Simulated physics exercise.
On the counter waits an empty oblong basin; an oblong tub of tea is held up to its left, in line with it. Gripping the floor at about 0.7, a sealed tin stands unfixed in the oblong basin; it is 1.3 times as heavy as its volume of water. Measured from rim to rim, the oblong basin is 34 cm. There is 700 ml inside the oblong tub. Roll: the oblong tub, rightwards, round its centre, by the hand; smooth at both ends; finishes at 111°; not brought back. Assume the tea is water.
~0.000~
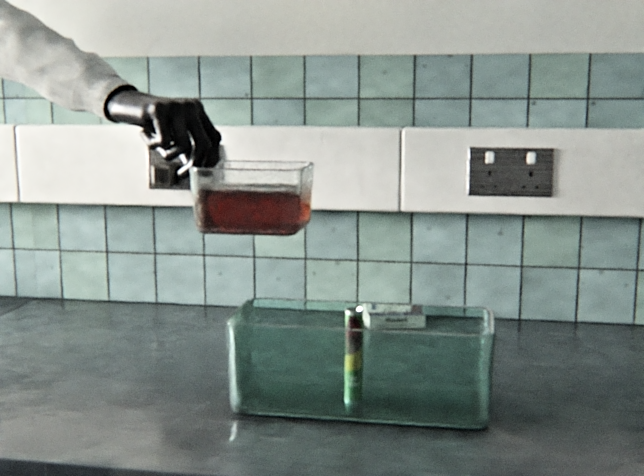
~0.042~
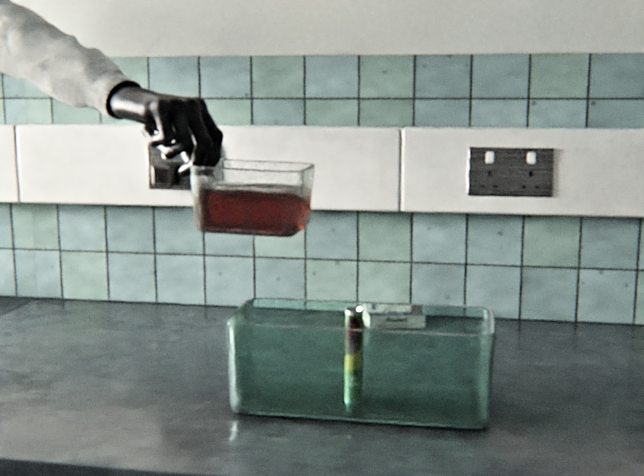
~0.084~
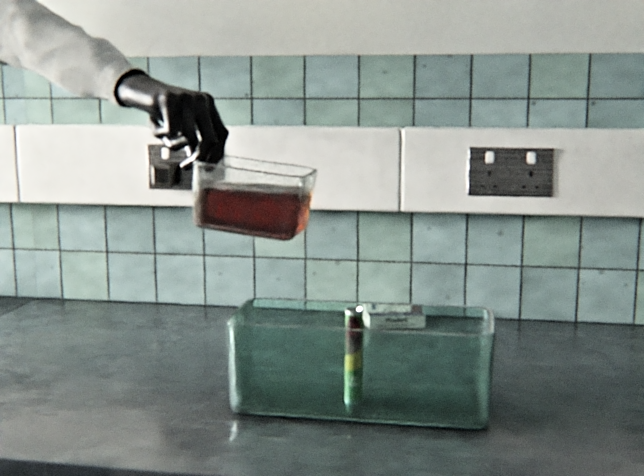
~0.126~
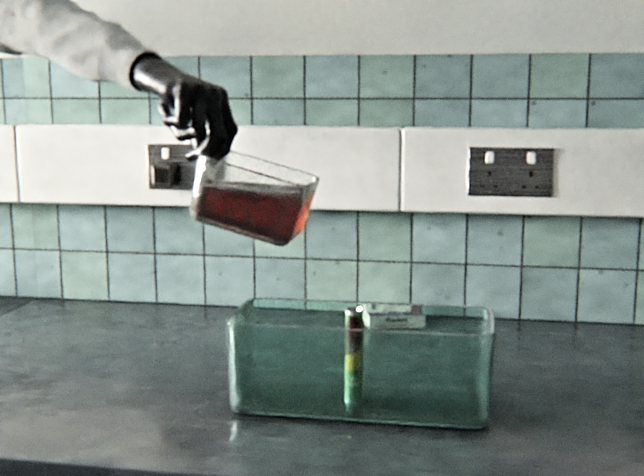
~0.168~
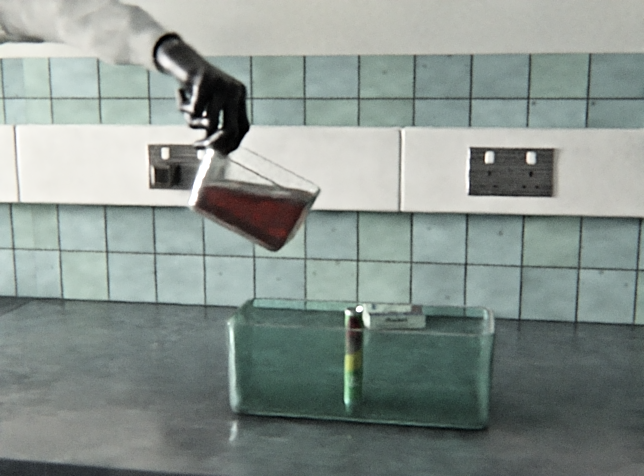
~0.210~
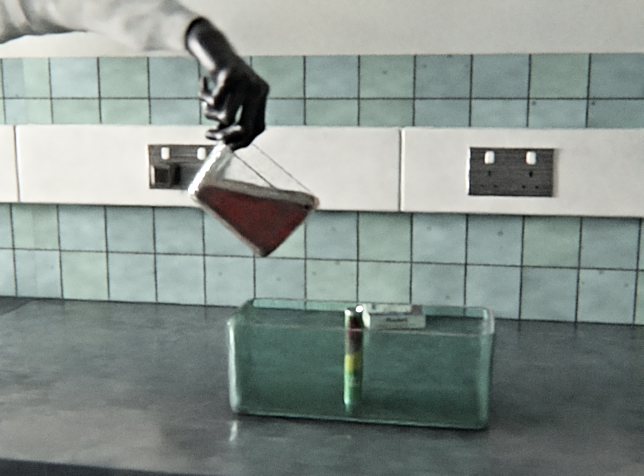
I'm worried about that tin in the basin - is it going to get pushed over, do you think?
It tumbles over.
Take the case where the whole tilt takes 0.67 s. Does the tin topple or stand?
Outcome - the tin stays erect.
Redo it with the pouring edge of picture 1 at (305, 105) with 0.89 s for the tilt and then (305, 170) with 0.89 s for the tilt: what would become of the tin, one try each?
First it stays on its base; then it stays on its base.
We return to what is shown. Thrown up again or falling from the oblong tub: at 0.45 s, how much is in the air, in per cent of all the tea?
Around 50 in a hundred.
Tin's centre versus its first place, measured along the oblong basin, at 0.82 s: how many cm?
It has moved some 5 cm.
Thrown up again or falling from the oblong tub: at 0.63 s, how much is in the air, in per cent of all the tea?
Close to 6 per cent.
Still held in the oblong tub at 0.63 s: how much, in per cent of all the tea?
Close to 2 in a hundred.
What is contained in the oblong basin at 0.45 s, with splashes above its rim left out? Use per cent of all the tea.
Some 32 per cent.
After 0.45 s the tilt is 106° and 19 per cent is still to pour; the tin stands where it began.
After 0.63 s the tilt is 111° and 2 per cent is still to pour; the tin stands 1 cm from where it began.
After 0.82 s the tilt is 111° and 0 per cent is still to pour; the tin leans 32°.
After 1.02 s the tilt is 111° and 0 per cent is still to pour; the tin lies on its side.
In the end the tin lies on its side.
